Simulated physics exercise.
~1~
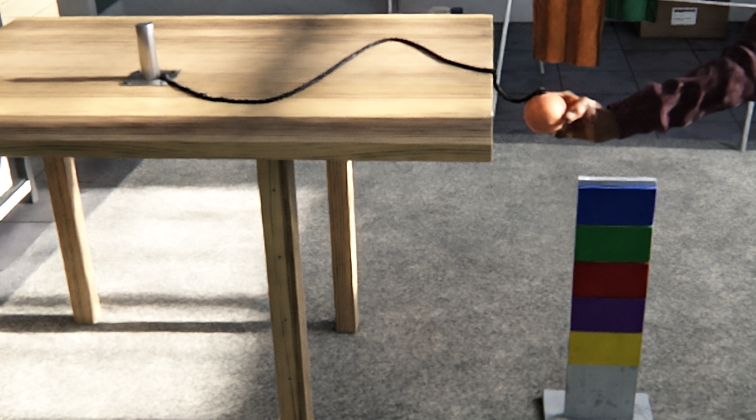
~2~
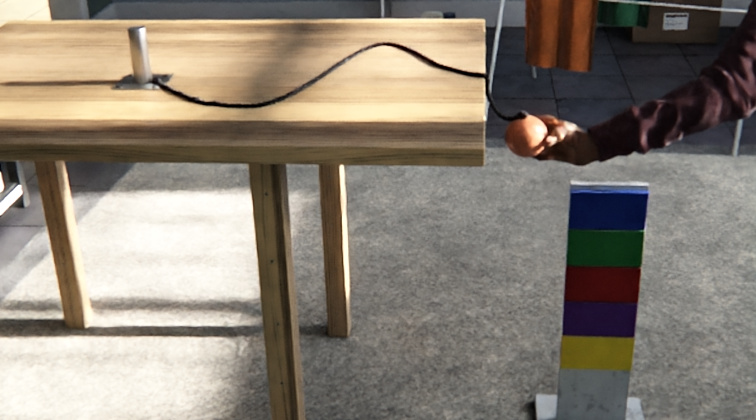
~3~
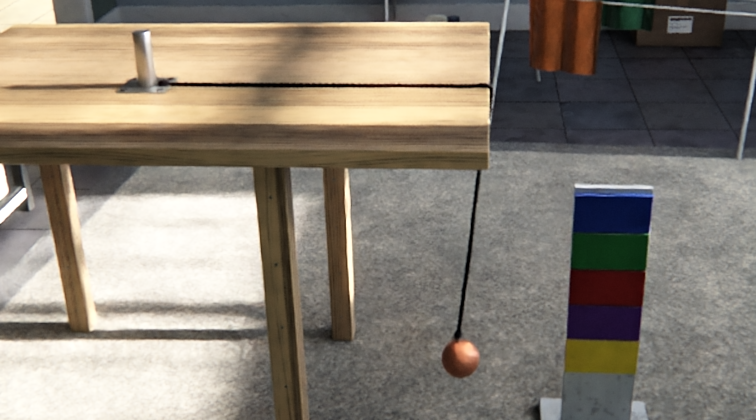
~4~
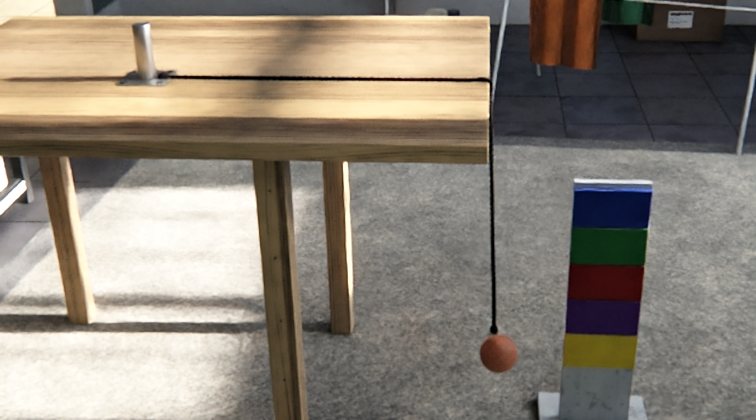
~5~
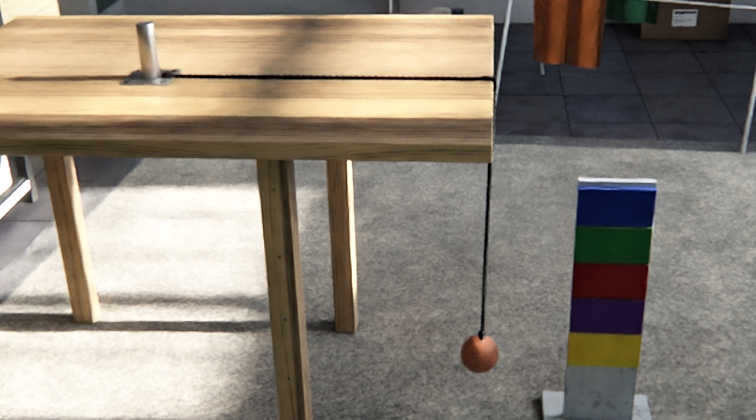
A hand releases an orange ball tied to a post, and it hangs beside the yellow band.
